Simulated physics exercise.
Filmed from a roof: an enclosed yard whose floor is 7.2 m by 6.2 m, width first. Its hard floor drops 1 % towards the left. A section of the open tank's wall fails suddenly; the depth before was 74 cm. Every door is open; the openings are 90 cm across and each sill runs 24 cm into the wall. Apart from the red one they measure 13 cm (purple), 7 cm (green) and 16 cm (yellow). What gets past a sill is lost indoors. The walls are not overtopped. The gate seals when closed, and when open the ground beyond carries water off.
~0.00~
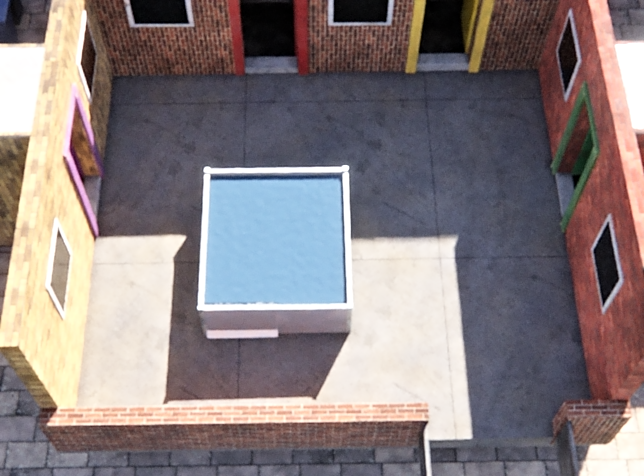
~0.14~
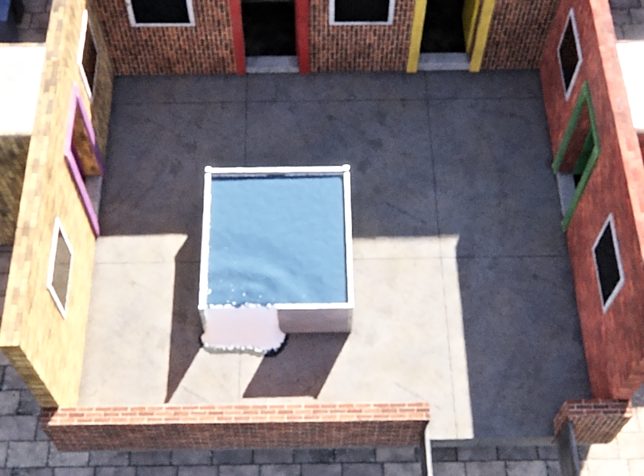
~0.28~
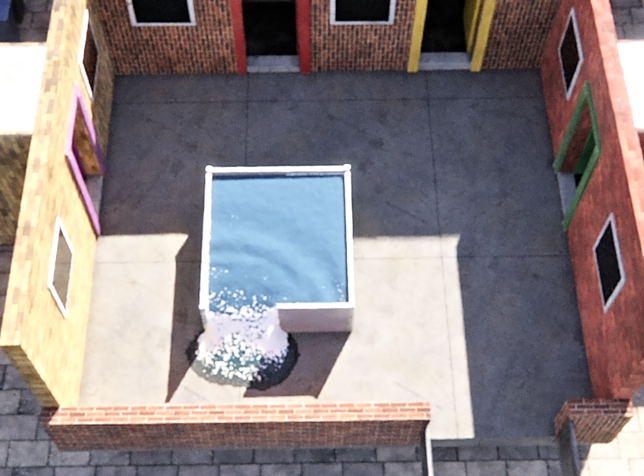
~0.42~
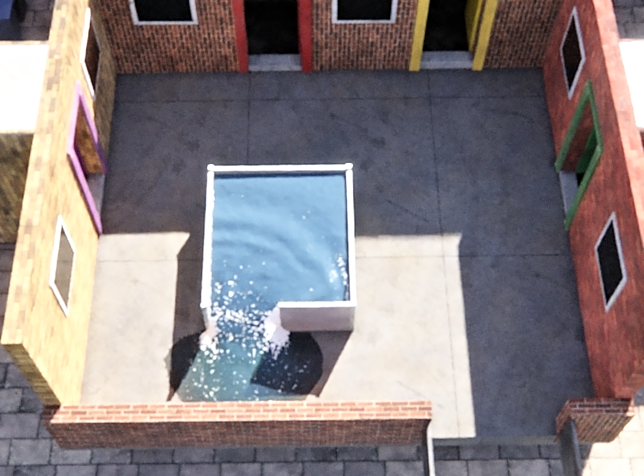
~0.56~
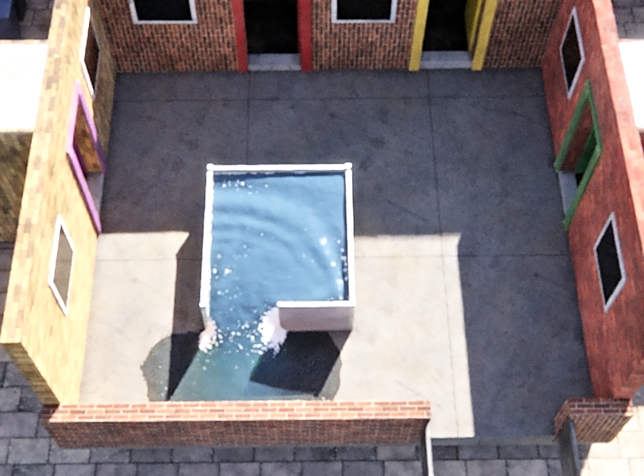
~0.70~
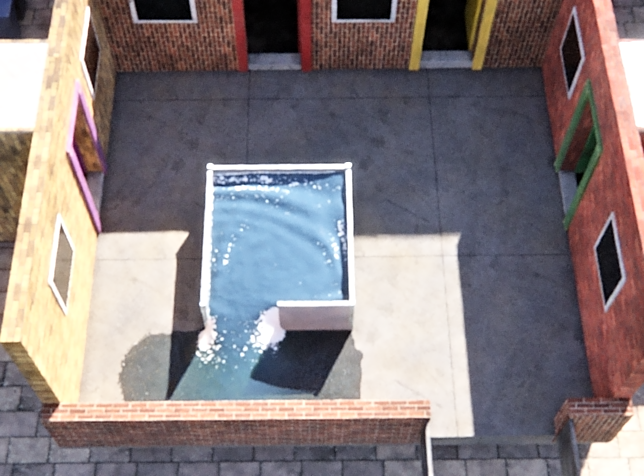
A paved yard enclosed by brick walls is seen from high above, its grey floor partly in sunlight. A square, white-rimmed tank of blue water stands near the middle, with red and yellow doorways at the back, a purple one left and a green one right. Water bursts through the tank's front left side, foaming, then spreads toward the low front wall and sideways, while ripples cross the tank.
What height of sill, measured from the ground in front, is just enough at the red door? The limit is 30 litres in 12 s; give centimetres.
Close to 6.5 cm is just enough.
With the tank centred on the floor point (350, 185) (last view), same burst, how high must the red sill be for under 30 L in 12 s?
About 6.0 cm.
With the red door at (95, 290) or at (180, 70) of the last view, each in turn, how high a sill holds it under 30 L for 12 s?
About 7.0 and 15 cm.
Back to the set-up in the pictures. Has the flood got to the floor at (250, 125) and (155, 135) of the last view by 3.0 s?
In that order: Dry, under water.
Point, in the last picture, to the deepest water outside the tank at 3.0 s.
At about (77, 424).
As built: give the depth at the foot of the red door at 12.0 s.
Roughly 7.0 cm deep.
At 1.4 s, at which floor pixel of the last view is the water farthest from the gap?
At about (455, 419).
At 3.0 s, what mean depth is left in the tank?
Some 36 cm.
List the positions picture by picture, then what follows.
In the first picture, still water, 74 cm deep, in the open tank at (276, 239); the red door at (269, 33) is dry.
In the second picture, water pours out at (243, 321) and has run 0.4 m, to (264, 352); about 10 cm deep outside, 74 cm at the back.
In the third picture, water pours out at (244, 322) and has run 0.8 m, to (252, 383); about 12 cm deep outside, 74 cm at the back.
In the fourth picture, the front is at a hidden place, 1.4 m from the gap at (245, 322); 2.2 m2 of floor is wet, 74 cm left at the back.
In the fifth picture, water pours out at (244, 321) and has run 1.5 m, to a hidden place; about 8 cm deep outside, 73 cm at the back.
In the sixth picture, the front is at a hidden place, 1.7 m from the gap at (244, 320); 3.6 m2 of floor is wet, 66 cm left at the back; 4.9 m in a straight line remain to the red door at (273, 30).
After 1.4 s water covers 15 % of the floor, deepest (59 cm) near (77, 424); it has not reached the red door.
After 3.0 s water covers 50 % of the floor, deepest (41 cm) near (77, 424); it has not reached the red door.
After 12.0 s water covers 100 % of the floor, deepest (12 cm) near (341, 80); 7 cm at the red door, 0 litres in over its 14 cm sill.
At the red door as built, the water arrived by 4.1 s and peaked near 10 cm at 5.0 s.
With a sill of 6 cm, 38 litres would have come in within the 12 s; with 7 cm, 23 litres. So under 30 litres takes about 6.5 cm.
